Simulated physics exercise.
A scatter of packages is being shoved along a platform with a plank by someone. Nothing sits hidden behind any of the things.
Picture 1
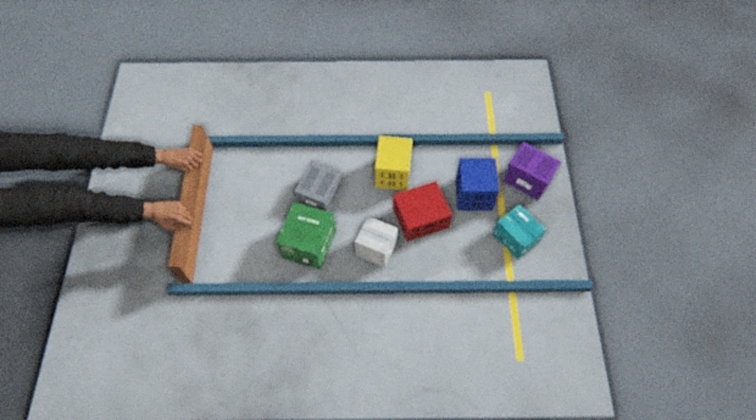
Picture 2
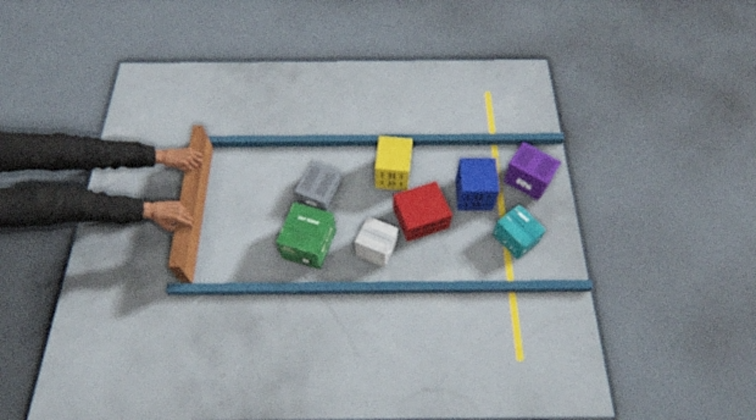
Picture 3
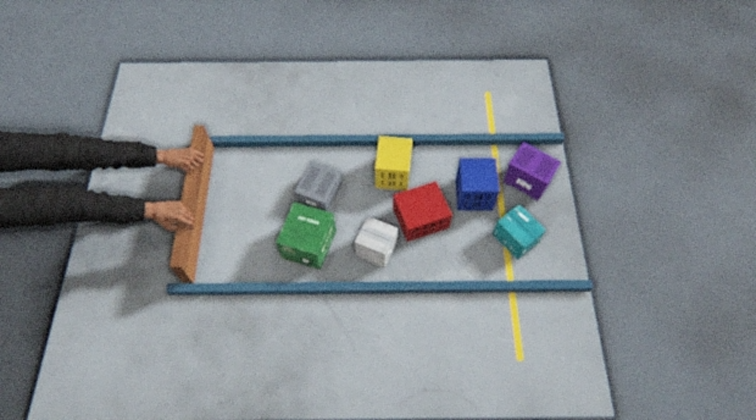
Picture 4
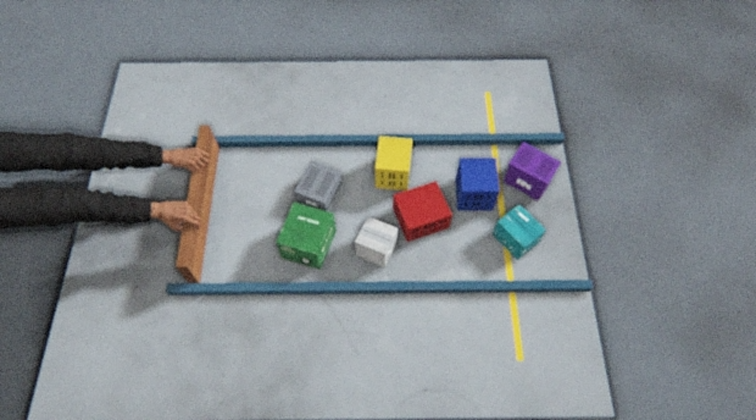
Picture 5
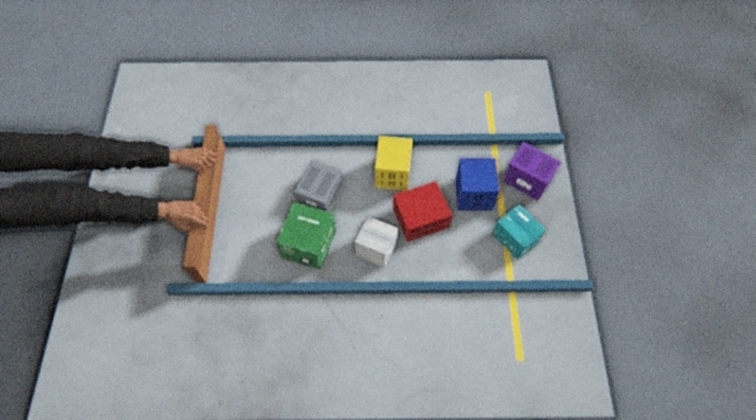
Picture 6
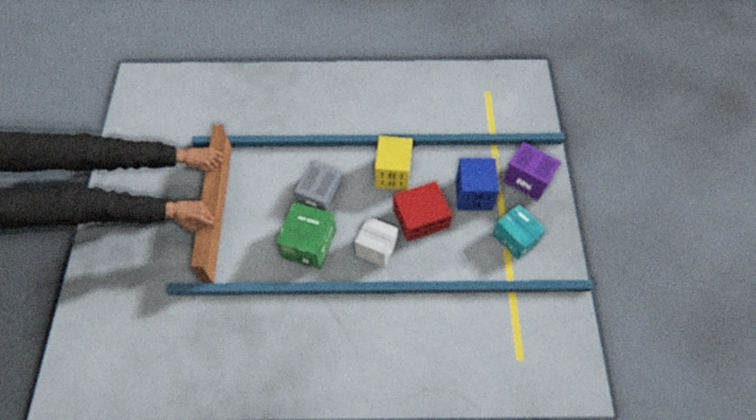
Two dark-sleeved arms reach in from the left, hands on an orange-brown plank lying between two blue rails on a pale platform, seen from above against grey floor. Grey, green, yellow, white and red packages sit scattered mid-platform, with blue, purple and turquoise ones near a yellow tape line at right. The hands push the plank slightly rightward, while the packages and camera stay still.
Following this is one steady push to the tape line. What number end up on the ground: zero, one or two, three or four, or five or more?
After that push, what drops off the edge is more than two, under five.
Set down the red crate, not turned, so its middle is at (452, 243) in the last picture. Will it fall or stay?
Starting there, it falls away.
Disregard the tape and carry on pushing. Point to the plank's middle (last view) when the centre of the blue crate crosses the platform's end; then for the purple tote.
Near (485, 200) in the first case, near (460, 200) in the other.
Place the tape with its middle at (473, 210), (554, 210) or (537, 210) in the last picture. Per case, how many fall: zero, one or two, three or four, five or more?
1 or 2; five or more; at least five.
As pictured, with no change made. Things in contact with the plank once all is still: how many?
It touches 2.
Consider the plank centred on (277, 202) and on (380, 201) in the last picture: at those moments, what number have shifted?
Tally at point one: 0; at point two: 6.
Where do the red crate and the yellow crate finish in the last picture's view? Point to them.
The red crate ends at (575, 219) and the yellow crate at (549, 161).
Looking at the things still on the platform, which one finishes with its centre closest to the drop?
That's the red crate.
A little later, none off yet; purple tote at rest near (531, 172); turquoise parcel at rest near (519, 232); blue crate at rest near (477, 185).
When it is over, the number that fall off is three or four; down, blue crate, turquoise parcel and purple tote.
